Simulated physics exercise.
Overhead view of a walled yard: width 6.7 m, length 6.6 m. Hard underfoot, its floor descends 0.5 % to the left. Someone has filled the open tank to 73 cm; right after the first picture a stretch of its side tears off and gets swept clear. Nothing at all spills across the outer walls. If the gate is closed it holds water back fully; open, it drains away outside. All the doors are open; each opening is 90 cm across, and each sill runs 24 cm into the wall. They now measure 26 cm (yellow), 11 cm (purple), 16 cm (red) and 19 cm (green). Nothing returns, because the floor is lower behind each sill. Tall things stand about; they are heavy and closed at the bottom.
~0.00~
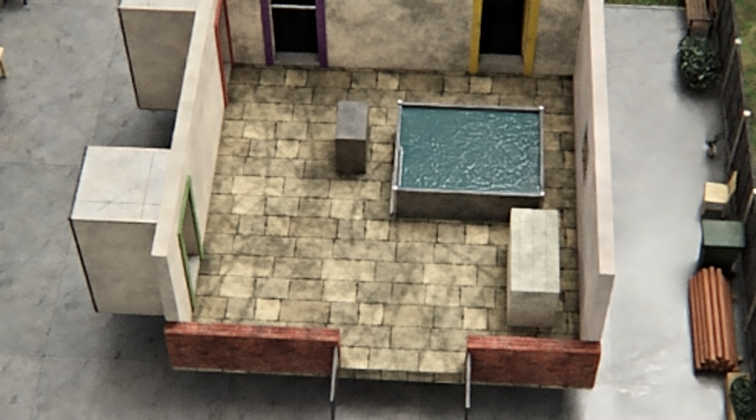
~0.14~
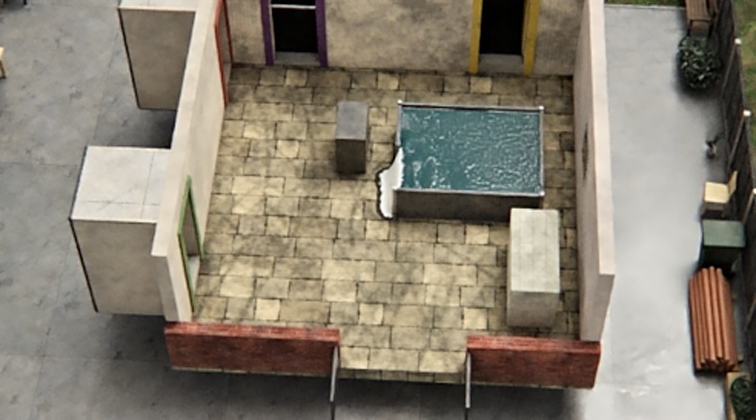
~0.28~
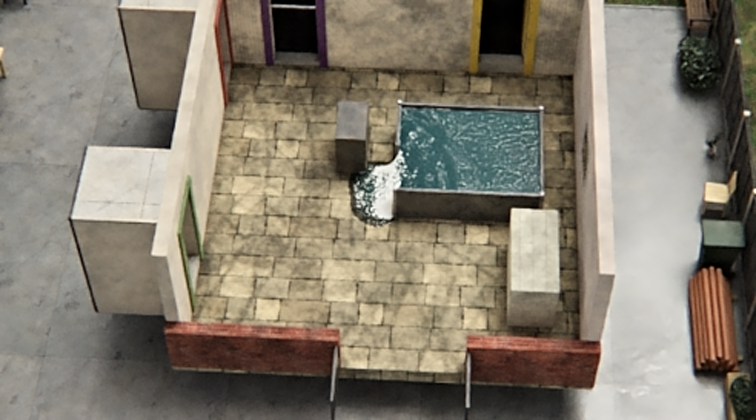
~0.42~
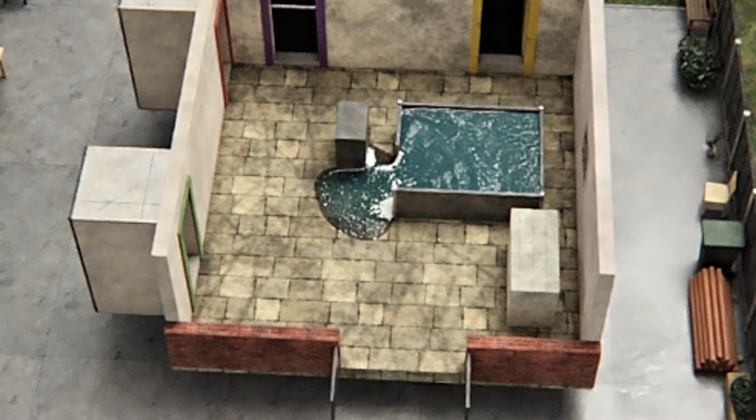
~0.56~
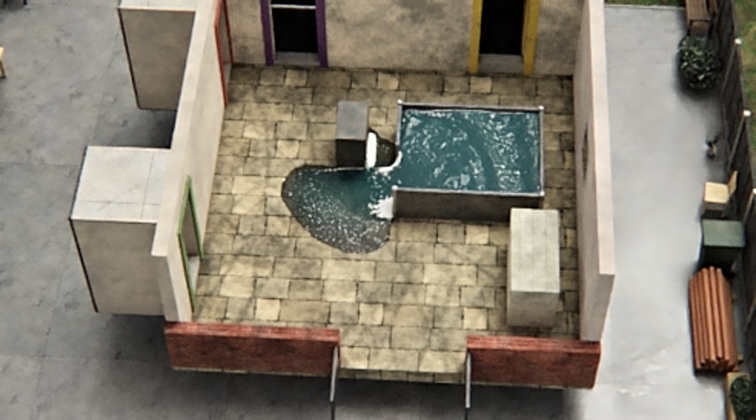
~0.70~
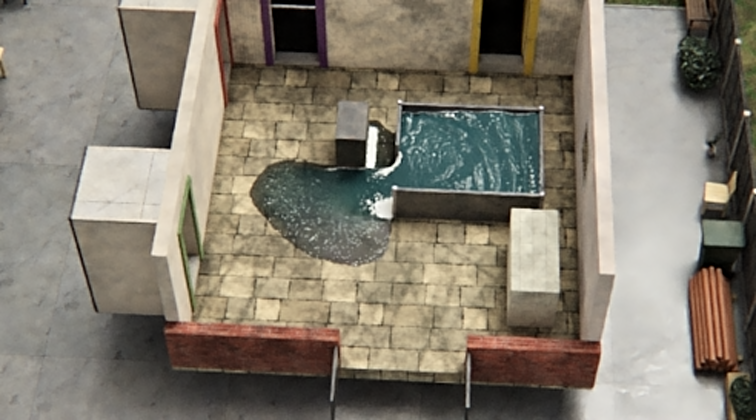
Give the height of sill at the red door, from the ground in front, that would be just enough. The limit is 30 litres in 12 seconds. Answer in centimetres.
Close to 13 cm.
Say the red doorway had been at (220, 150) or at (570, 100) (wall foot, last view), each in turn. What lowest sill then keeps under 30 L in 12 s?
You'd want about 18 cm there first, then about 7.5 cm.
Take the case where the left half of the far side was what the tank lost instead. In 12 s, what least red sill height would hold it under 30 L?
You'd want it roughly 31 centimetres tall.
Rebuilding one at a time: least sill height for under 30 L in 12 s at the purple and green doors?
Roughly 9.0 cm for the purple door and roughly 17 cm for the green door.
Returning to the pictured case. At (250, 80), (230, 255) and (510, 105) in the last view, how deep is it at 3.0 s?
Roughly 6, 20 and 0 centimetres.
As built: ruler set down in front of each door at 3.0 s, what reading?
In cm - yellow: 1, purple: 7, red: 10, green: 20.
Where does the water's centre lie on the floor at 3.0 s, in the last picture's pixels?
Centre of the water: Approx. (374, 197) px.
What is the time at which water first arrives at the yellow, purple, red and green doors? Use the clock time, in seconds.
Yellow = 2.8 s, purple = 2.8 s, red = 2.0 s, green = 1.6 s.
After 1.4 s water covers 30 % of the floor, deepest (44 cm) near (388, 197); it has not reached the red door.
After 3.0 s water covers 45 % of the floor, deepest (38 cm) near (190, 330); 10 cm at the red door, 0 litres in over its 16 cm sill.
After 12.0 s water covers 100 % of the floor, deepest (14 cm) near (546, 195); 11 cm at the red door, 12 litres in over its 16 cm sill.
At the red door as built, the water arrived by 2.0 s and peaked near 16 cm at 4.6 s.
Run again over the same 12 s with other heights there, 50 litres in over 11 cm, 16 litres over 15 cm. The limit of 30 litres is kept from about 13 cm up.
